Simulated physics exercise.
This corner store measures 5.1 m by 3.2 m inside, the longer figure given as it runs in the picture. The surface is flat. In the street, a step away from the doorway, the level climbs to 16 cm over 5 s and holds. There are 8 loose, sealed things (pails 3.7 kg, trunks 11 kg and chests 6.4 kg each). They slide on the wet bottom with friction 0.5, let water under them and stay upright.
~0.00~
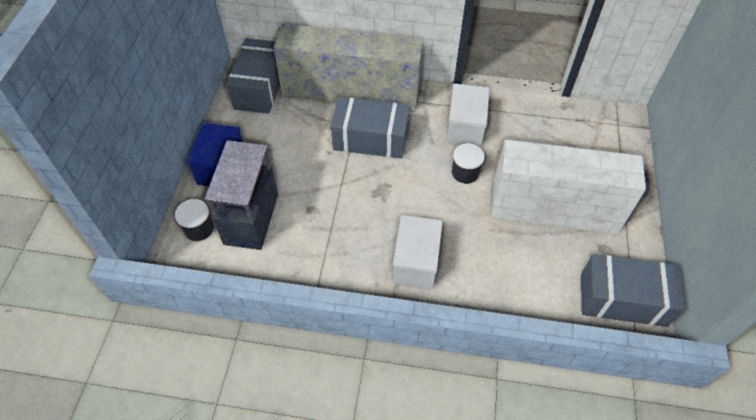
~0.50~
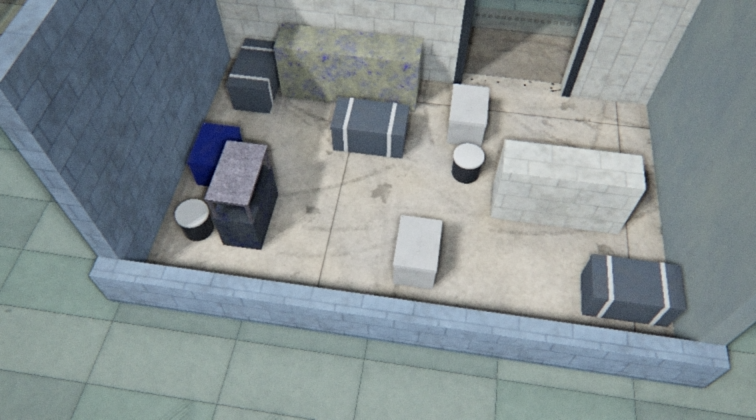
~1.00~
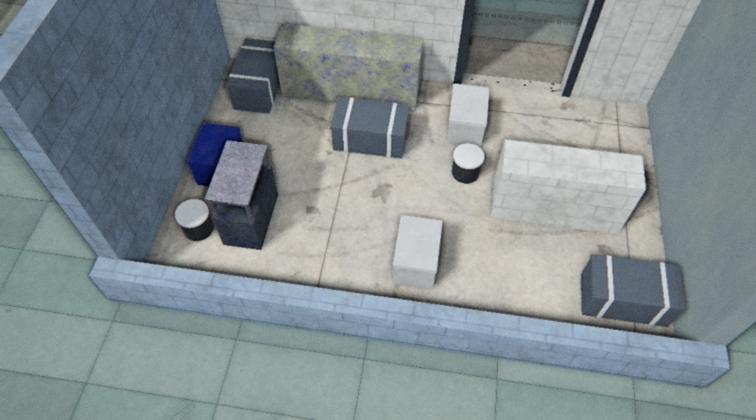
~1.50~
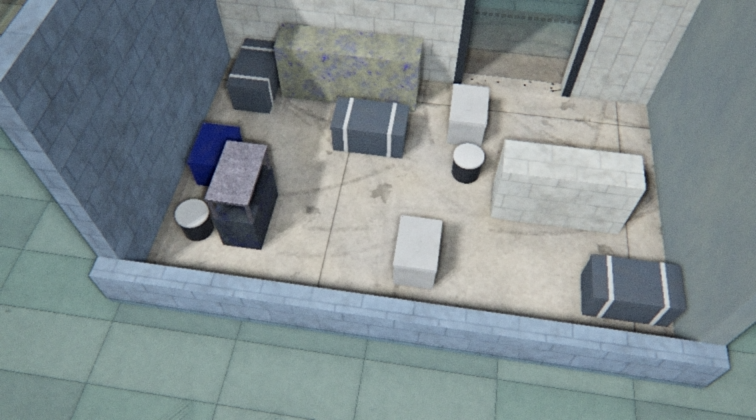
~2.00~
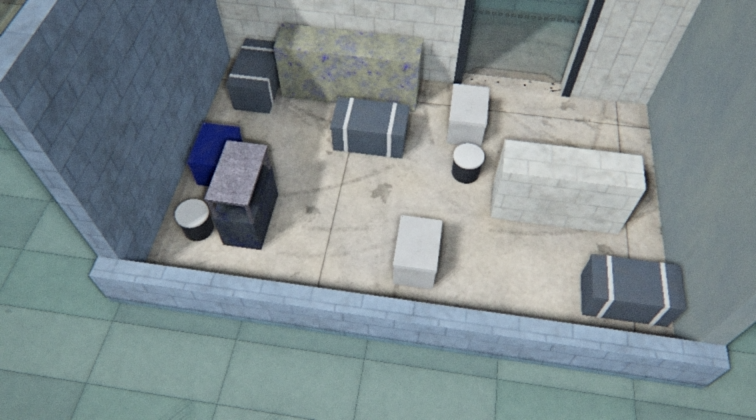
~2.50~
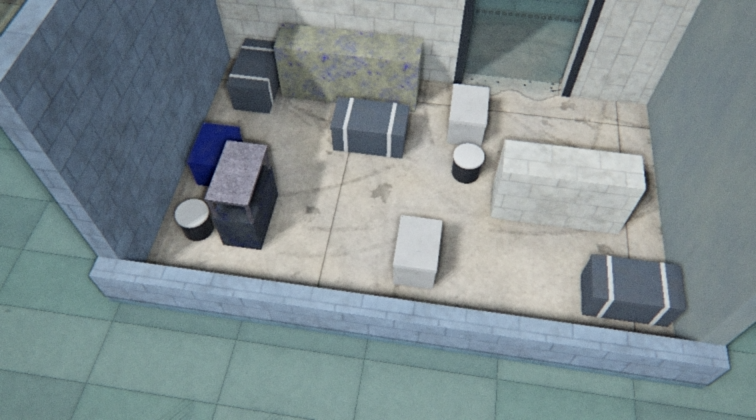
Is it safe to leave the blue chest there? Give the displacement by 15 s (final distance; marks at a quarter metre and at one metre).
The blue chest is nudged along.
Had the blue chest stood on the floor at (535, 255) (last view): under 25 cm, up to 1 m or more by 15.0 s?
It slides a little.
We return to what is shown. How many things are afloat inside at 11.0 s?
I count 5.
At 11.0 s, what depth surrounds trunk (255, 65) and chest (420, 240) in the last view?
Roughly 2 and 9 cm.
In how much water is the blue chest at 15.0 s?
About 9 cm.
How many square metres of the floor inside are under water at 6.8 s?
Some 8.5 m2.
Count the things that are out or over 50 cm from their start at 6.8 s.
I count 2.
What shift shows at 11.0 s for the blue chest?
About 0 cm.
After 3.5 s the blue chest is near (214, 144), 0.0 m from its start, aground; 0 afloat.
After 6.8 s the blue chest is near (214, 144), 0.0 m from its start, aground; 0 afloat.
After 11.0 s the blue chest is near (214, 144), 0.0 m from its start, afloat; 5 afloat.
After 15.0 s the blue chest is near (255, 103), 0.6 m from its start, afloat; 8 afloat.
